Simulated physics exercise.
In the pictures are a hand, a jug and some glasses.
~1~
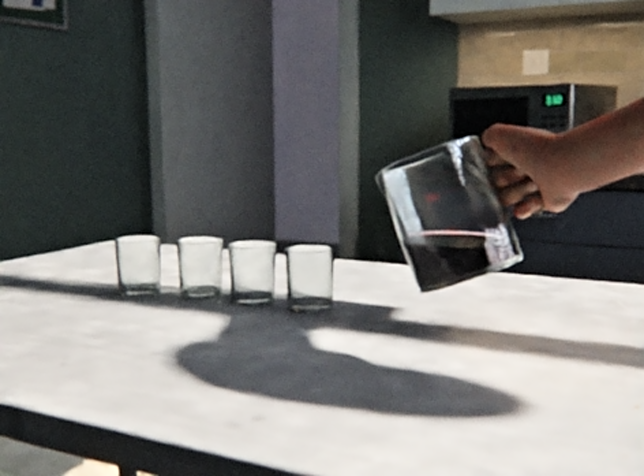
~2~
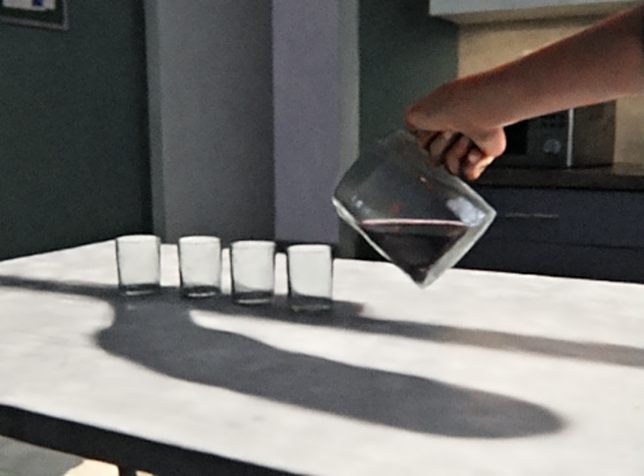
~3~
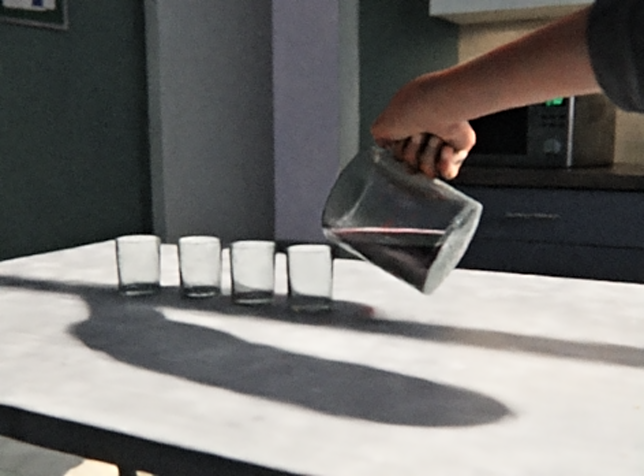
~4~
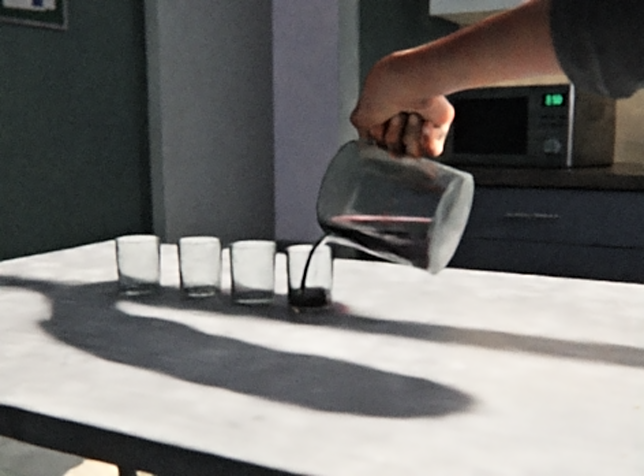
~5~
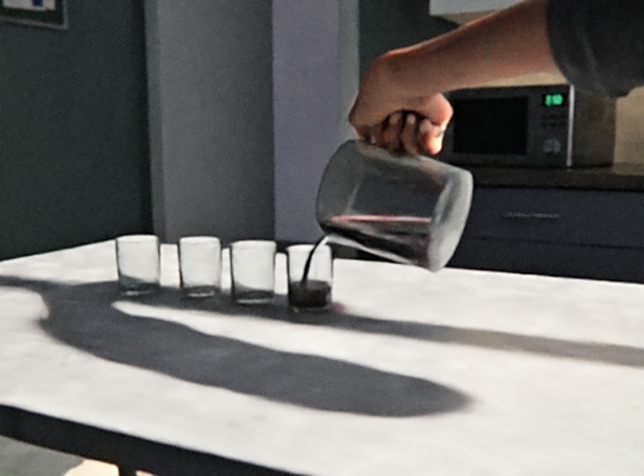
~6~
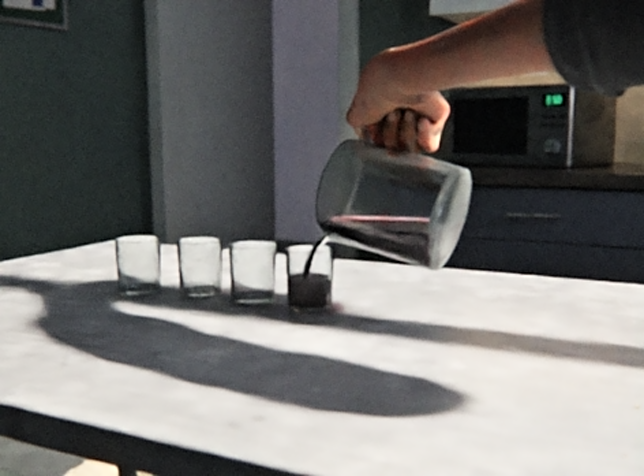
At first, a hand at the right holds a glass jug of dark liquid beside a row of four empty glasses on a table. The hand moves the jug left and tilts it further, the liquid nearing its lip. A thin dark stream then pours into the rightmost glass, filling it to about half.
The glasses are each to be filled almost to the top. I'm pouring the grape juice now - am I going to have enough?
No. I reckon it can't manage all of them, to be honest.
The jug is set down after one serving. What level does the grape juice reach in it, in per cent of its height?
I'd say near 15 in a hundred.
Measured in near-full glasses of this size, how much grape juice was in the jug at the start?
Roughly 2.5 servings.
A moment on, the first is about two thirds full.
Further on, the first is done and the jug has about two thirds of its load.
When it is over, the jug is empty with two filled and the next at about two thirds of a serving.
